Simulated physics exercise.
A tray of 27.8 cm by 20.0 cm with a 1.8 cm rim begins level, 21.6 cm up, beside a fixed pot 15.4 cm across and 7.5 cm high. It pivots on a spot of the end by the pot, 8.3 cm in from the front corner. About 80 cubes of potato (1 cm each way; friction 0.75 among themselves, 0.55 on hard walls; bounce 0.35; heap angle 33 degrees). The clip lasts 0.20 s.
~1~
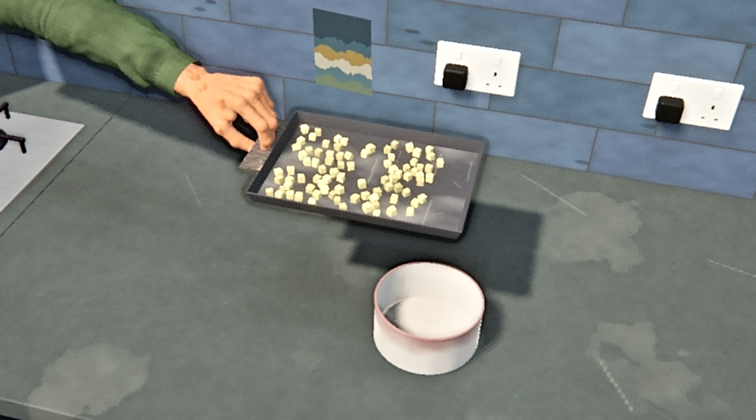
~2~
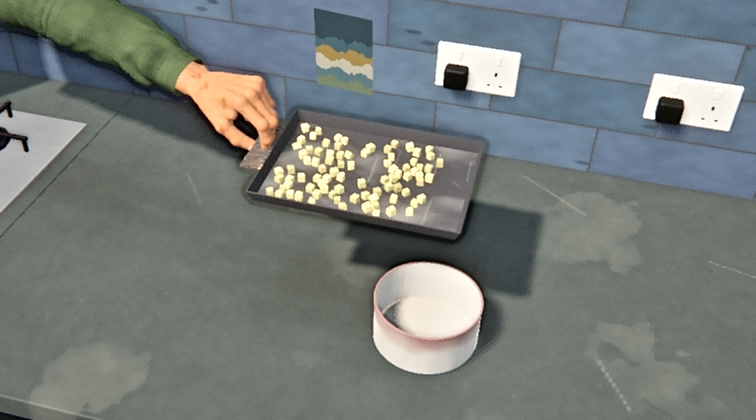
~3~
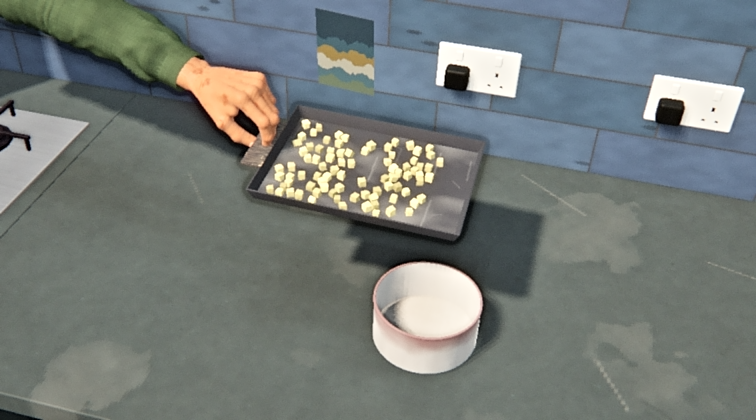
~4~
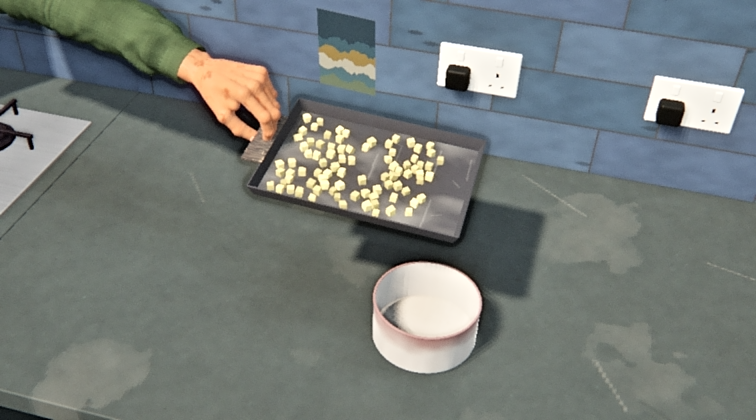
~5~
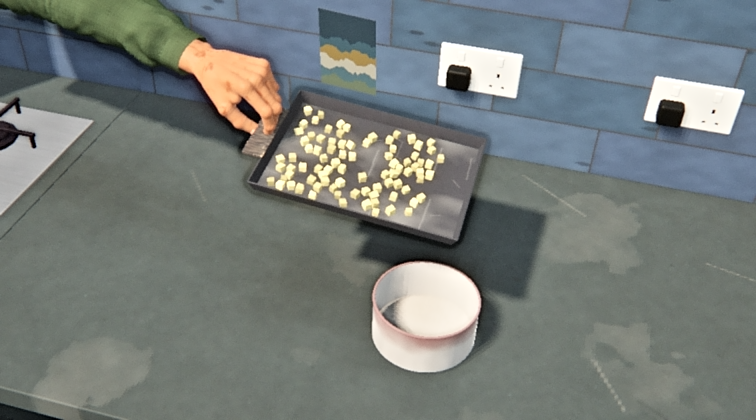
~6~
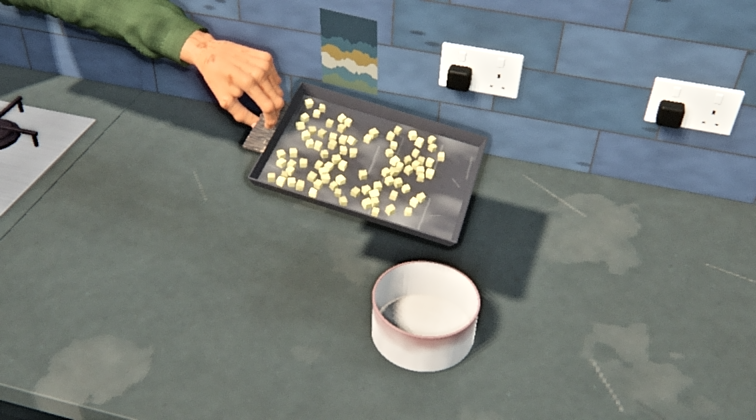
A dark tray scattered with small pale cubes, held at its left end by a hand in a green sleeve, slowly tilts as that end rises, while the cubes stay spread across it and a white pot sits on the counter.
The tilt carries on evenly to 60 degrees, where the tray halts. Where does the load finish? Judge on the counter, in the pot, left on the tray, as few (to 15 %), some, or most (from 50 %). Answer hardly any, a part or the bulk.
On the counter: A part; in the pot: A part; left on the tray: A part.
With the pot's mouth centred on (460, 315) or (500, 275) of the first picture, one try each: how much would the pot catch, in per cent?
About 70 and 0 per cent.
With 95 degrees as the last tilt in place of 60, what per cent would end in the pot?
In that case some 75 per cent.
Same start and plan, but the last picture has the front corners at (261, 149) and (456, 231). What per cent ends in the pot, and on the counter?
Pot 0, counter 65.
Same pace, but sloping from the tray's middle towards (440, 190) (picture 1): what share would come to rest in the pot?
About 0 per cent.
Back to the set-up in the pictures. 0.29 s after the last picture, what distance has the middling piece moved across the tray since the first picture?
About 0 cm.
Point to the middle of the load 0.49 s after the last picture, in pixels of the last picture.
At about (391, 192).
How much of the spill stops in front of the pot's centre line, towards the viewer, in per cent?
About 100 per cent.
Then, 0.29 s after the last picture, tilt 35 degrees; the tray holds 100 %, the pot 0 %.
Then, 0.49 s after the last picture, tilt 52 degrees; the tray holds 100 %, the pot 0 %.
Then, 0.80 s after the last picture, tilt 60 degrees; the tray holds 40 %, the pot 20 %.
In the end, counter 35 %, pot 40 %, tray 25 %.
